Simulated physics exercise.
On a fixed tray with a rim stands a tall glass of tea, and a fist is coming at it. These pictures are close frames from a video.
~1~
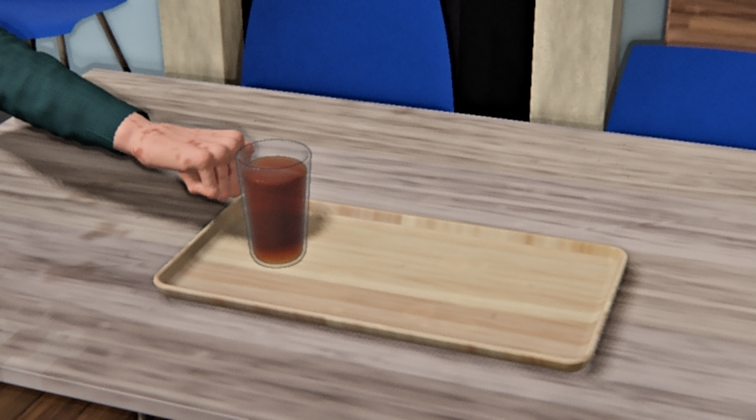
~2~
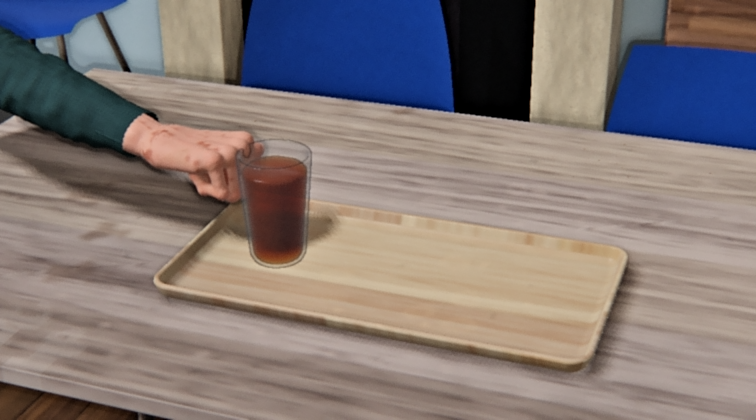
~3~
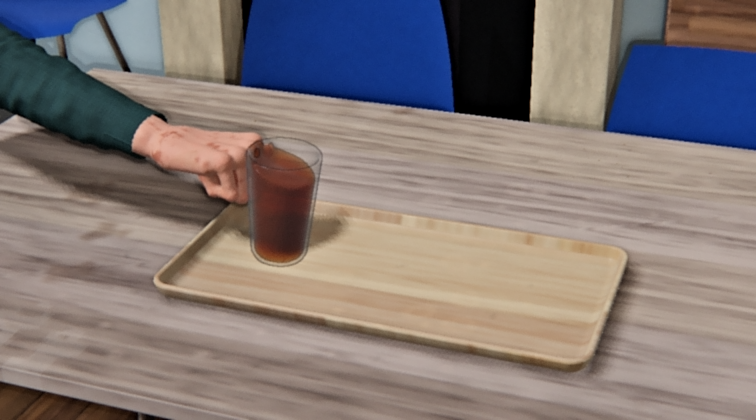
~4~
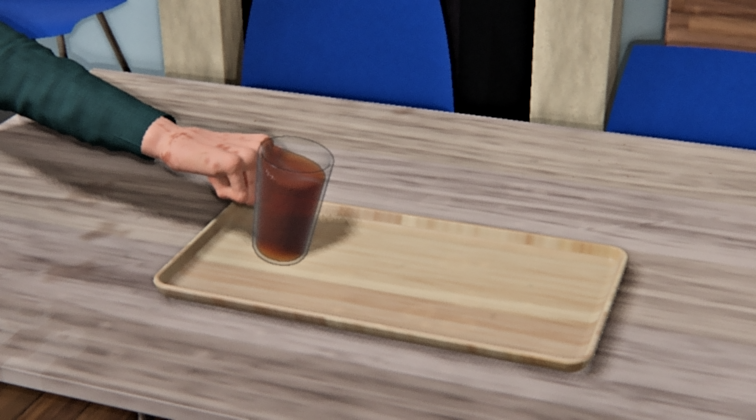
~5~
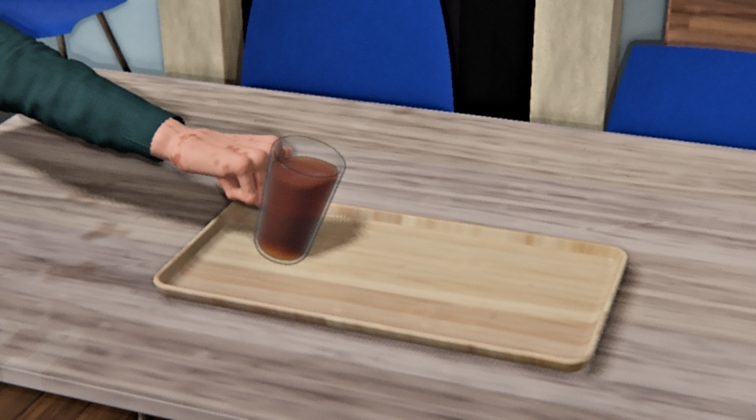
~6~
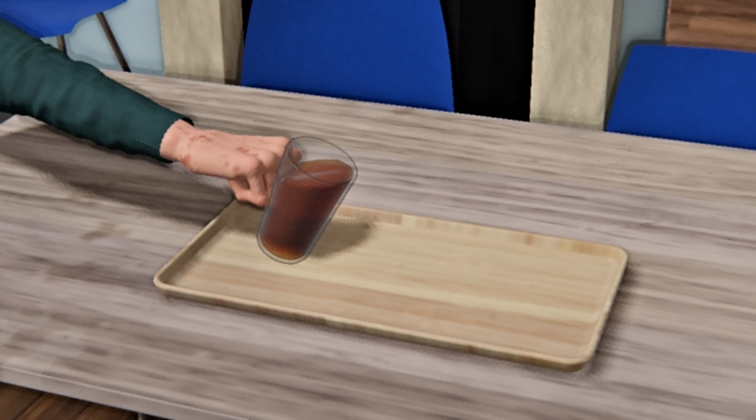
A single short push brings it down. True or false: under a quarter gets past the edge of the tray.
False.
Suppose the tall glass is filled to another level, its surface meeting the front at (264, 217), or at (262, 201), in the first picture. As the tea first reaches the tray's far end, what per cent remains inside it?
About 45 per cent, then about 50 per cent.
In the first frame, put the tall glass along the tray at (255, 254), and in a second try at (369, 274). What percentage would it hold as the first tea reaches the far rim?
It would be around 45 per cent, and then around 65 per cent.
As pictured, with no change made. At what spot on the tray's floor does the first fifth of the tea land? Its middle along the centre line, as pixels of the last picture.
Touchdown, mid-line: Approx. (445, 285).
A moment on, the tall glass lies on its side and 91 per cent is in the glass, 6 on the tray and 3 above or beyond its rim.
Next, the tall glass lies on its side and 51 per cent is in the glass, 45 on the tray and 4 above or beyond its rim.
Then the tall glass lies on its side and 32 per cent is in the glass, 45 on the tray and 23 above or beyond its rim.
Later the tall glass lies on its side and 17 per cent is in the glass, 42 on the tray and 41 above or beyond its rim.
Finally, 60 per cent is held by tray and glass, 40 is off the tray.
